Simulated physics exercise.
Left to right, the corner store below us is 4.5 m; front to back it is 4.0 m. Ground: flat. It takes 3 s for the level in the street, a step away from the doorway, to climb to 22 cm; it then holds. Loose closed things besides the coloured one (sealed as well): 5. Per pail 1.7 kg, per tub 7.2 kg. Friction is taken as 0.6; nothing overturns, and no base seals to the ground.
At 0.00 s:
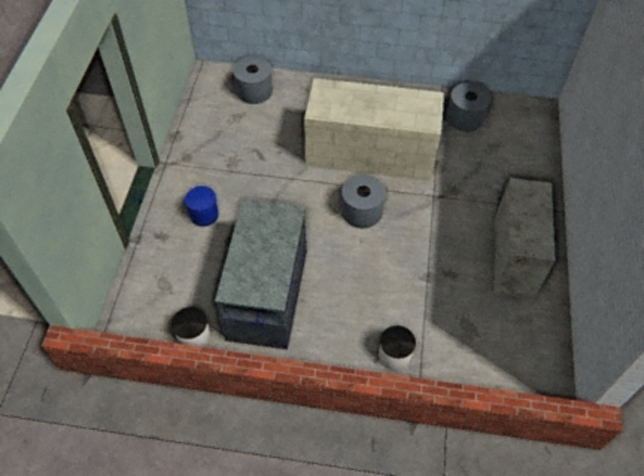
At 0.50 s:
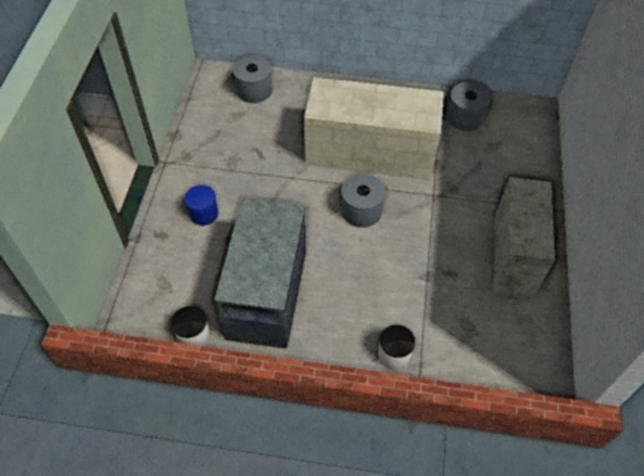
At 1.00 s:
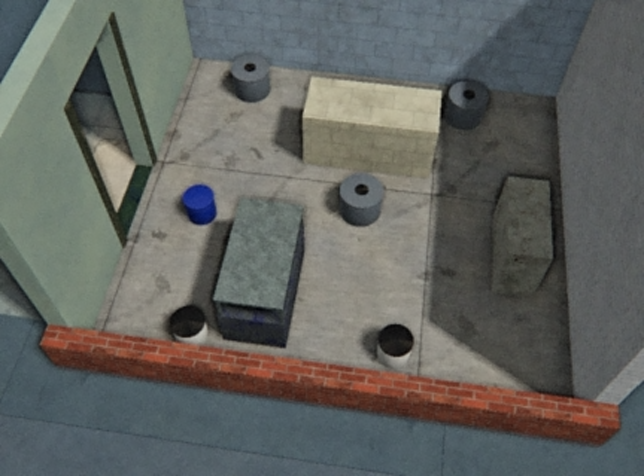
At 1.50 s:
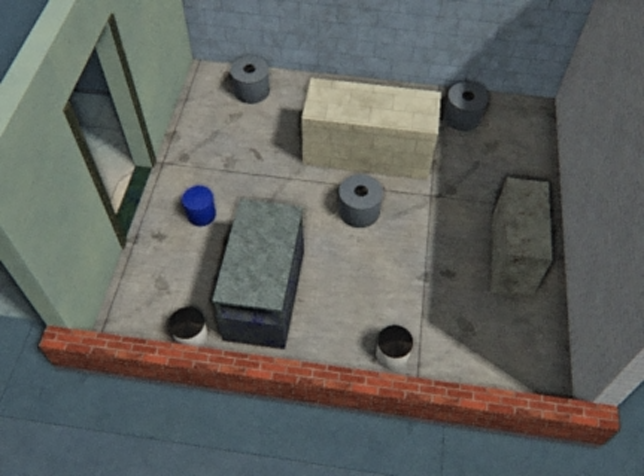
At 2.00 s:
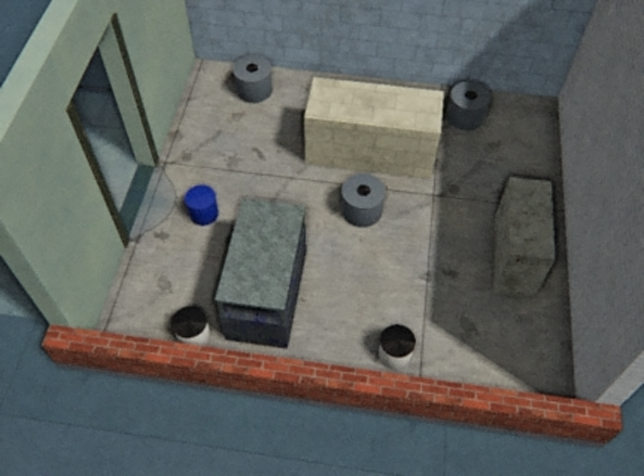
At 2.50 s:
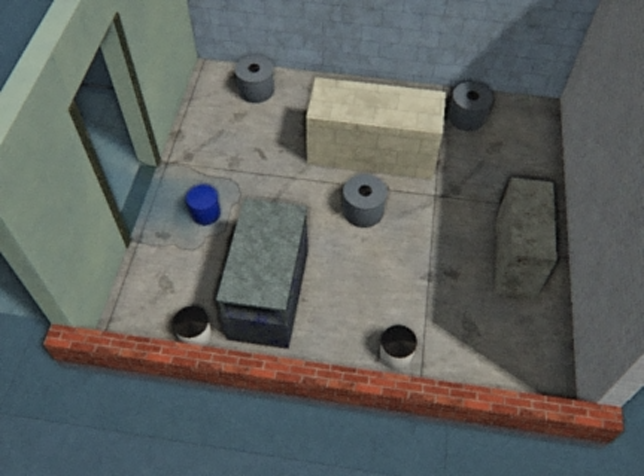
Water spreads over the street outside a walled corner store seen from high above, darkening the ground beyond the low red brick wall, then slipping through the doorway in the green wall at left. Inside, a blue pail stands near a dark greenish block, with grey tubs, a cream block and a shadowed grey block beyond. A shallow sheet creeps around the unmoving pail, while the view shifts very slightly.
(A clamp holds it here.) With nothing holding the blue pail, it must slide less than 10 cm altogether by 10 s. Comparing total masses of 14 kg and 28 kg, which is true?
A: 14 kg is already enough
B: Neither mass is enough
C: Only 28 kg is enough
Answer: C.
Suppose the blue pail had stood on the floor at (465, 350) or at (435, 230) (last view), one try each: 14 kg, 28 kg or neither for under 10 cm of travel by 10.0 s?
The small mass already works; the small mass already works.
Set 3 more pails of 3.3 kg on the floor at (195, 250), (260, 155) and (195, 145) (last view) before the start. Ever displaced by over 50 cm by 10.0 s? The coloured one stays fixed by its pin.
In the order given, beyond the mark, then beyond the mark, and last beyond the mark.
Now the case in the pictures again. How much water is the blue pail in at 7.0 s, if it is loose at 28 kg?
9 cm, roughly.
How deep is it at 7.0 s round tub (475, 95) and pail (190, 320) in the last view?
About 3 and 6 cm.
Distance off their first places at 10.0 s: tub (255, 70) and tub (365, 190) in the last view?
60 cm, 60 cm.
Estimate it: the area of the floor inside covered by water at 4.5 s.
About 7.0 m2 is covered.
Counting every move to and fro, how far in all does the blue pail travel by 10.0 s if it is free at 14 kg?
Around 80 centimetres in total.
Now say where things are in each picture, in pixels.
The blue pail at (200, 198) rests on the ground; 0.0 m2 under water; 0 of 6 have shifted, in the first frame.
The blue pail at (200, 197), on the bottom; 0.0 m2 under water; 0 of 6 have shifted, in the second frame.
The blue pail at (198, 197) rests on the ground; water covers 0.0 m2; 0 of 6 have shifted, in the third frame.
The blue pail at (198, 198), on the bottom; water covers 0.0 m2; 0 of 6 have shifted, in the fourth frame.
The blue pail at (200, 197), on the bottom; water covers 0.2 m2; 0 of 6 have shifted, in the fifth frame.
The blue pail at (202, 197) rests on the ground; 0.7 m2 under water; 0 of 6 have shifted, in the sixth frame.
After 3.5 s the blue pail would be 6 cm from its start with 14 kg and 0 cm from its start with 28 kg; 9 cm of water round it then.
After 4.5 s the blue pail would be 33 cm from its start with 14 kg and 0 cm from its start with 28 kg; 8 cm of water round it then.
After 7.0 s the blue pail would be 46 cm from its start with 14 kg and 0 cm from its start with 28 kg; 9 cm of water round it then.
After 10.0 s the blue pail would be 87 cm from its start with 14 kg and 0 cm from its start with 28 kg; 10 cm of water round it then.
